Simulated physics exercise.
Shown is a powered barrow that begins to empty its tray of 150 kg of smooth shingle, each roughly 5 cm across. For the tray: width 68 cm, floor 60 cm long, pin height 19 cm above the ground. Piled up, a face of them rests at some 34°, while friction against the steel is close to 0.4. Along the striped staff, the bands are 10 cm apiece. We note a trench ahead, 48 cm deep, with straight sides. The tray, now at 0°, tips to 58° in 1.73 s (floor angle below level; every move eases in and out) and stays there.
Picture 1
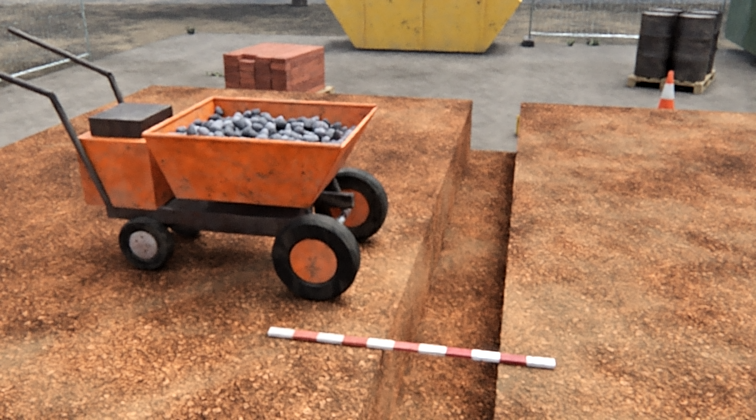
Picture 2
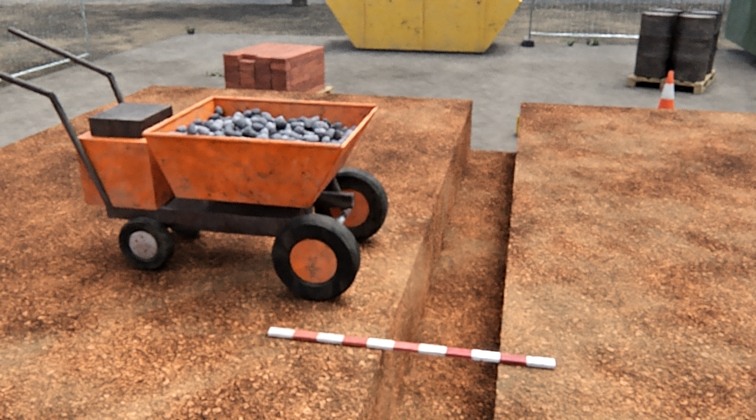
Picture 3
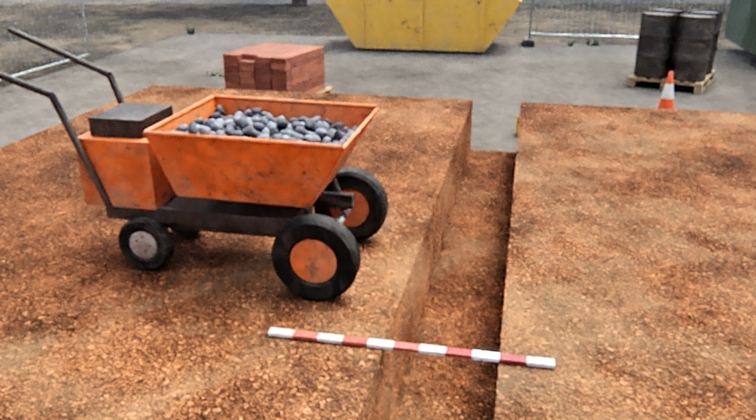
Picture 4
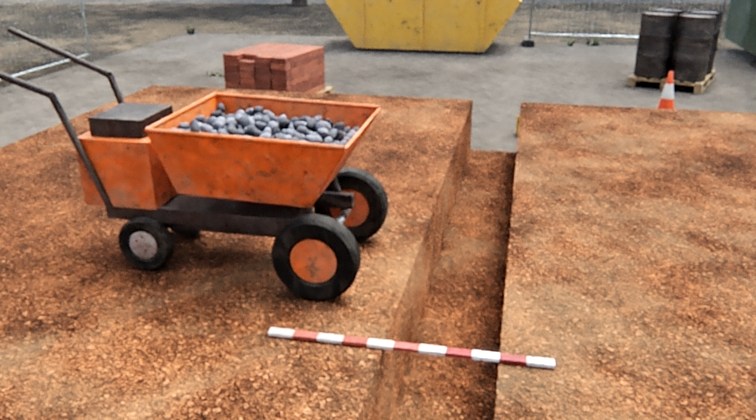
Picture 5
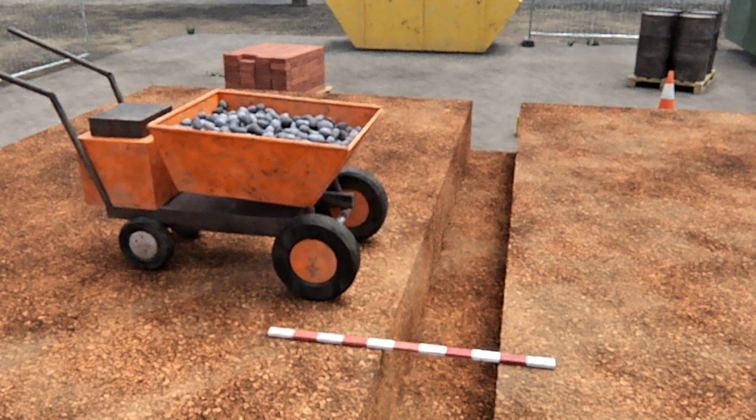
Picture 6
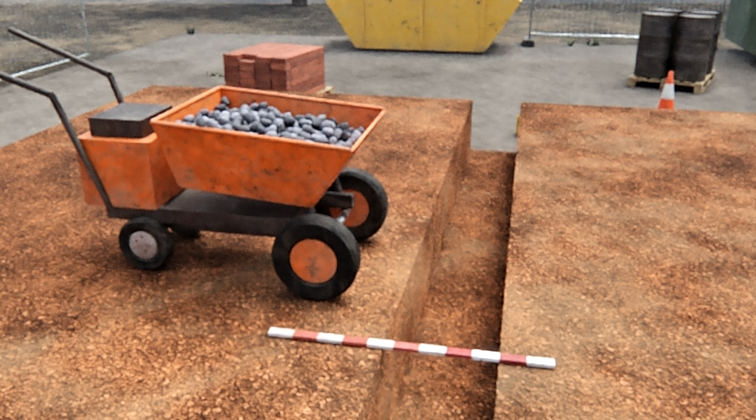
In the video, an orange powered barrow loaded with smooth grey stones stands beside a straight-sided trench, a red-and-white striped staff lying near it. The tray stays level at first, then tilts slightly forward toward the right.
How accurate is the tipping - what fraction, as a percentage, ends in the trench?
Close to 53 in every hundred.
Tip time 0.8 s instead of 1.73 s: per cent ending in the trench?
Roughly 35% would finish there.
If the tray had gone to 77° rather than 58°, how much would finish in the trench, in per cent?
About 80 per cent would end up in the trench.
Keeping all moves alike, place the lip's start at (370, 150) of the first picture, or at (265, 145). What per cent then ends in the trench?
First spot about 35, second spot about 50 per cent.
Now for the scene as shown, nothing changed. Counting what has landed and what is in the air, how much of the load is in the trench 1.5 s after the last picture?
Something like 20 in a hundred.
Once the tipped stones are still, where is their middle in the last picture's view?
Centre estimate: Around (468, 358).
Then, 1.0 s after the last picture the floor is at 49°, 100 % in the tray; the foremost stones are at (422, 194).
Then, 1.5 s after the last picture the floor is at 58°, 79 % in the tray, 19 % in the trench, 2 % past the trench; the foremost stones are at (541, 295).
Then, 1.9 s after the last picture the floor is at 58°, 61 % in the tray, 32 % in the trench, 7 % past the trench; the foremost stones are at (600, 286).
Then, 3.8 s after the last picture the floor is at 58°, 40 % in the tray, 53 % in the trench, 7 % past the trench; the foremost stones are at (649, 280).
